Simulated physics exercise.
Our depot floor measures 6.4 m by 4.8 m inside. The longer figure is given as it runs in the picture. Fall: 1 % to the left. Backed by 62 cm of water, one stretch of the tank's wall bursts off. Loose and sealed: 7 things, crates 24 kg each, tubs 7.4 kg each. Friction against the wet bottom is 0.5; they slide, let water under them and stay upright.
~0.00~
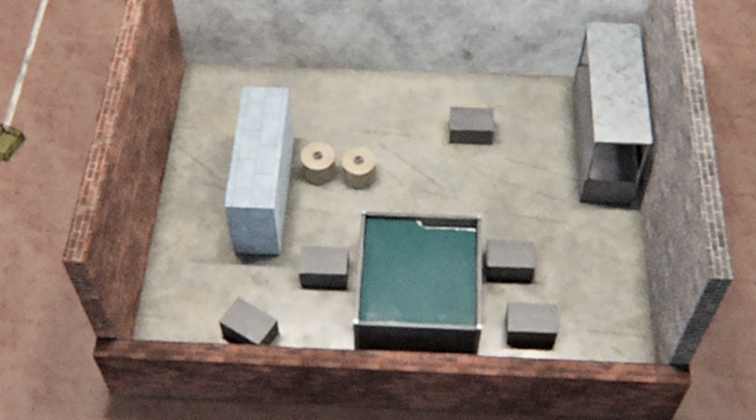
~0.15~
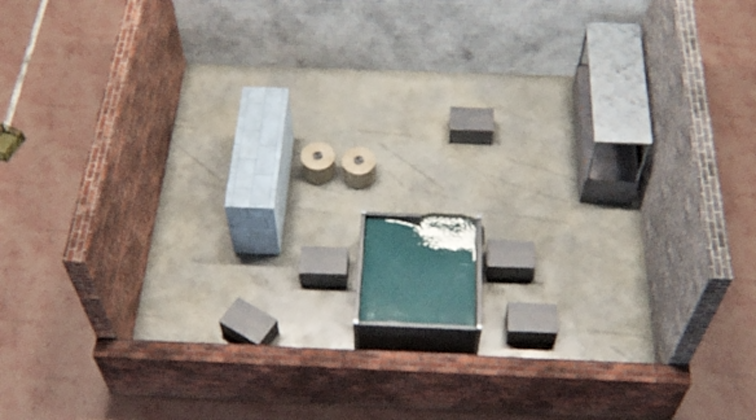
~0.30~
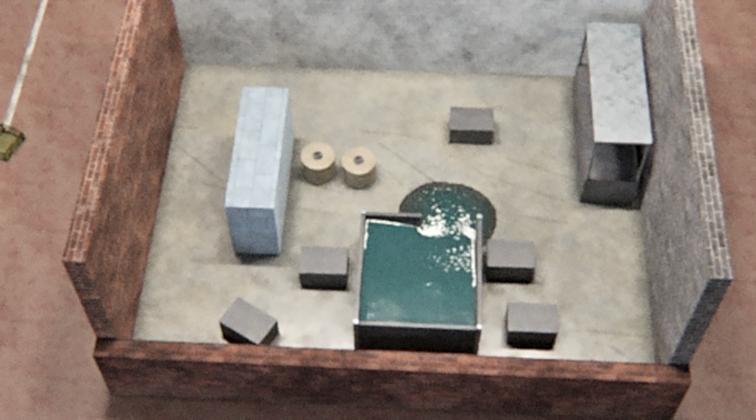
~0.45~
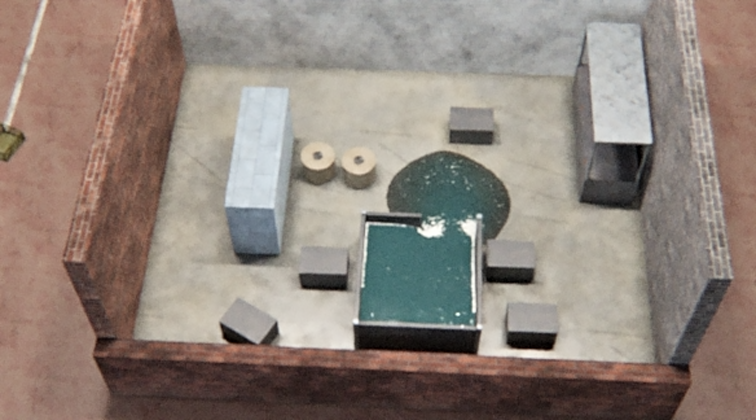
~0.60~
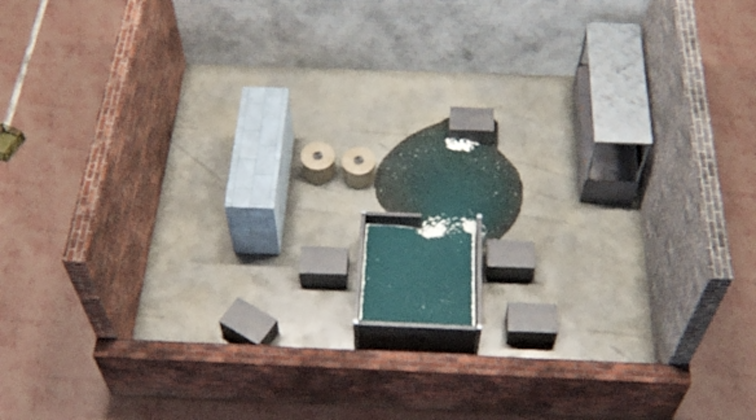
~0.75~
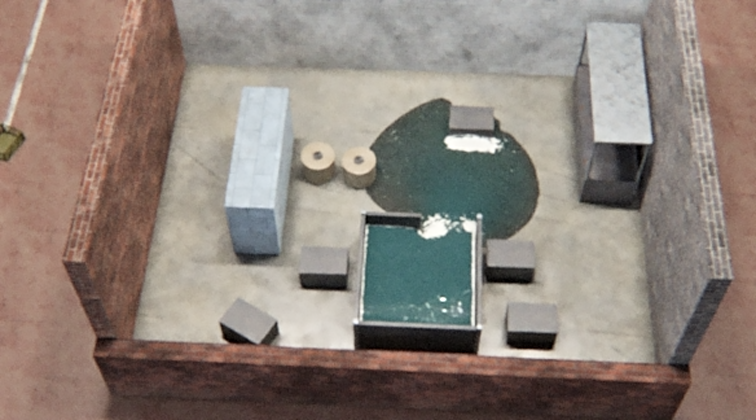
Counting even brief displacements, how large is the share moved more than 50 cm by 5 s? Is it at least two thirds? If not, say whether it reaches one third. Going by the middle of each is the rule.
No, not even one third.
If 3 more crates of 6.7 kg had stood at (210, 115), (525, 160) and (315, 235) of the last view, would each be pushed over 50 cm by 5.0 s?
Taking them in order, the first is above the mark, the second above the mark and the third below the mark.
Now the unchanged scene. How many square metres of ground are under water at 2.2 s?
That flooded area is roughly 12 m2.
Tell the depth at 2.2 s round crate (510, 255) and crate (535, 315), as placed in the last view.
I'd estimate 0 cm for the first and 0 cm for the second.
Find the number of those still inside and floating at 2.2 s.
1.
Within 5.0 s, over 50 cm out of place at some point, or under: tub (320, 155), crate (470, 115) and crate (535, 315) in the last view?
Listed order: Within the mark, beyond the mark and within the mark.
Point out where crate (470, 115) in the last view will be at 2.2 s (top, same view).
Roughly (480, 67) in the same view.
After 1.1 s 0 of 7 are over 50 cm from their spots; 0 afloat.
After 2.2 s 1 of 7 are over 50 cm from their spots; 1 afloat.
After 3.5 s 1 of 7 are over 50 cm from their spots; 1 afloat.
After 5.0 s 1 of 7 are over 50 cm from their spots, and 1 have been at some point; 1 afloat.
